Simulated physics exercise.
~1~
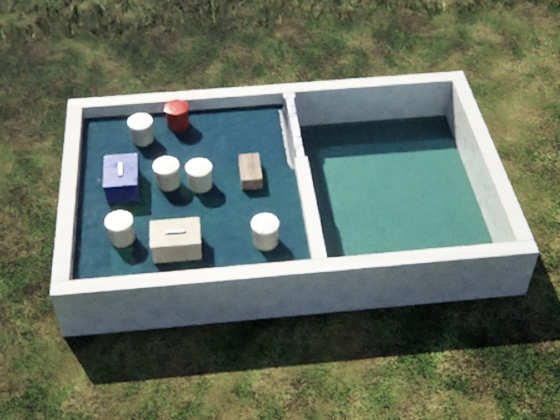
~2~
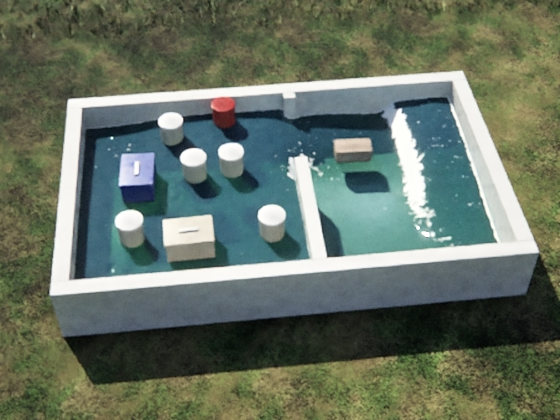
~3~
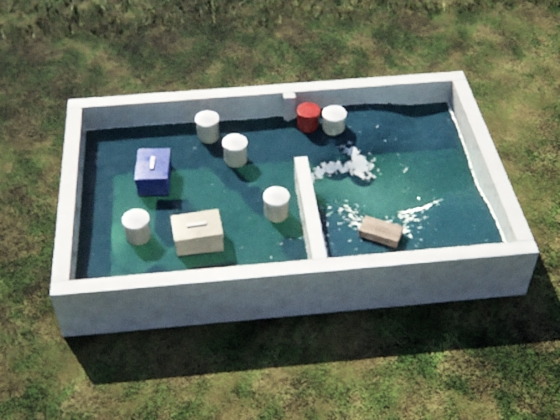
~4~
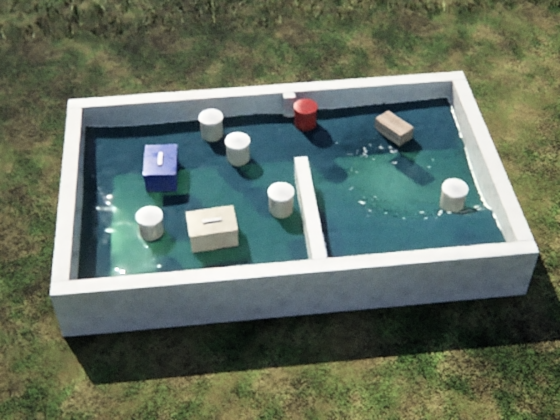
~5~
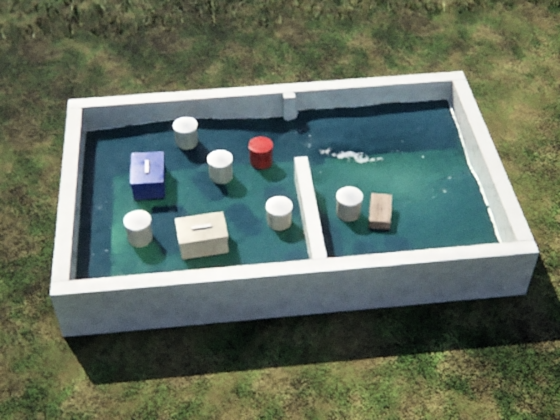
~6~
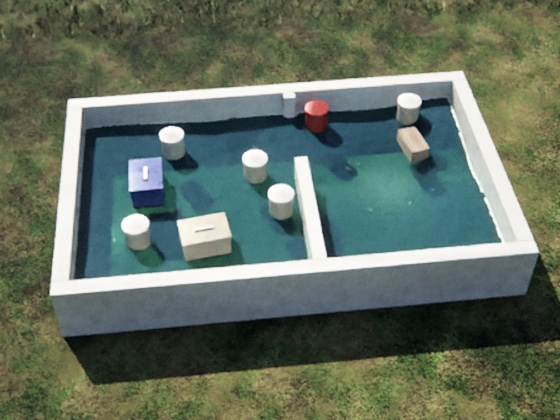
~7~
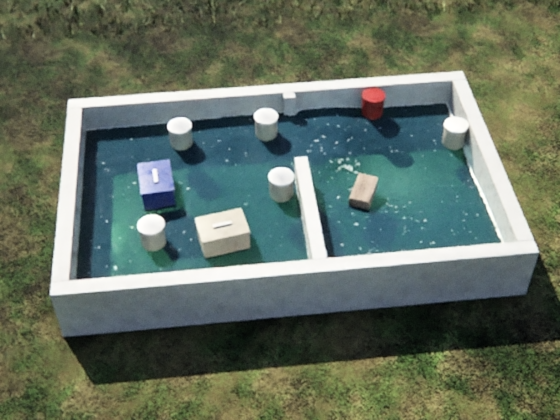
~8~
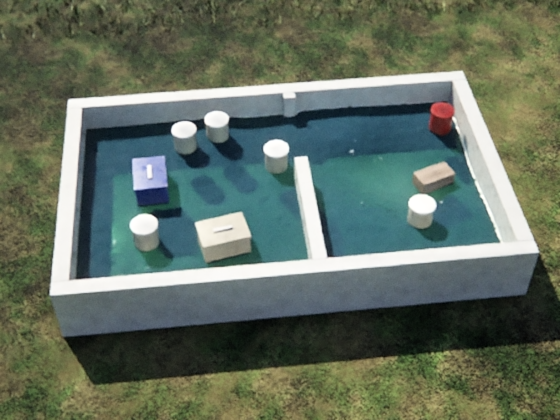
Water pours through the tank's opened divider, carrying three floating objects right while six remain left.
